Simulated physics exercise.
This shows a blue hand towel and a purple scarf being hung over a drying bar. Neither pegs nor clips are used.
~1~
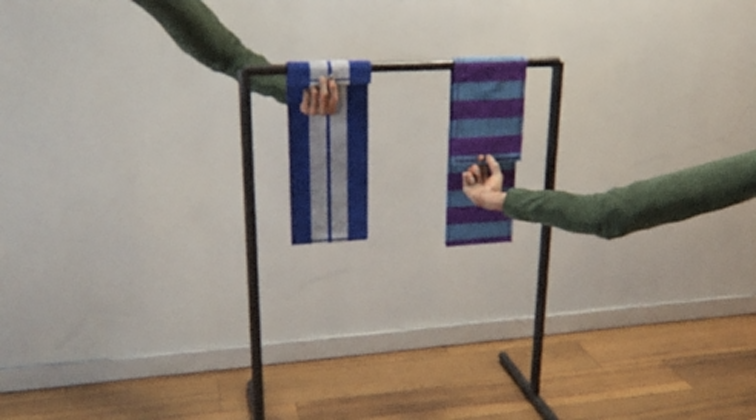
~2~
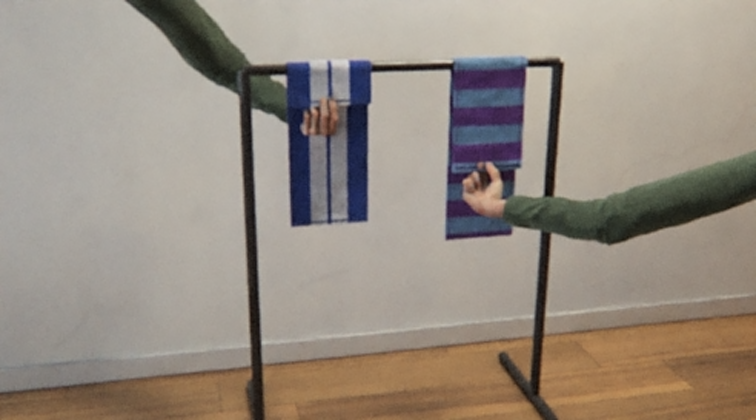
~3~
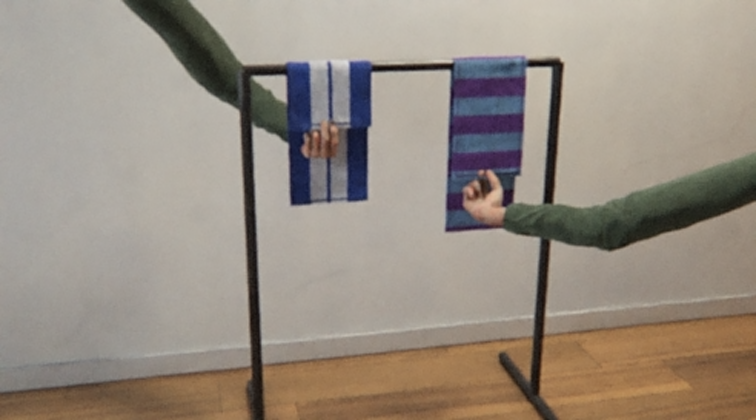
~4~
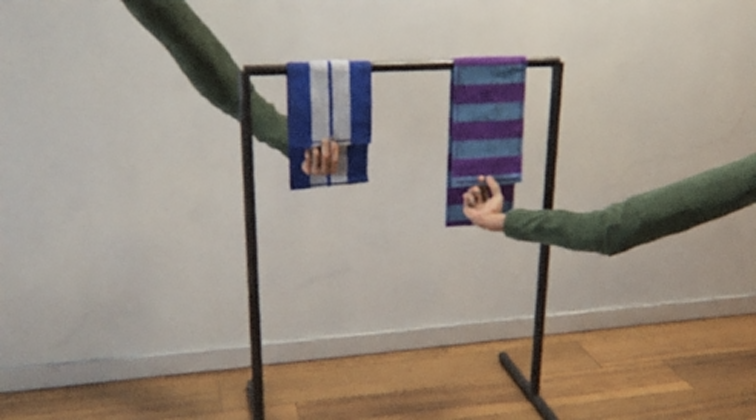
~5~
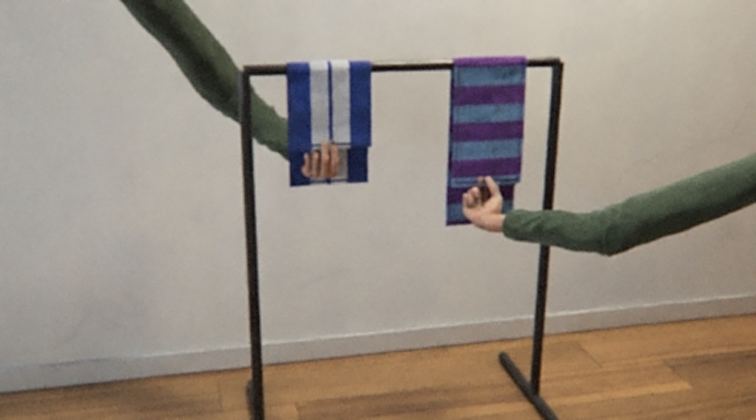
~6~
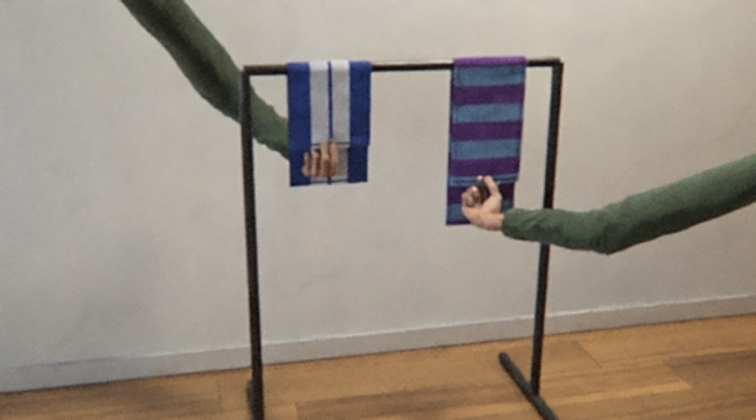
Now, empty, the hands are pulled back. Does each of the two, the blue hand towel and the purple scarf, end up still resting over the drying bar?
Result: Blue hand towel: Stays; purple scarf: Stays.
Then, 0.56 s later than the last view, hand towel at rest on the rail; scarf at rest on the rail.
Finally, hand towel at rest on the rail; scarf at rest on the rail. The blue hand towel hangs there and the purple scarf keeps its place.
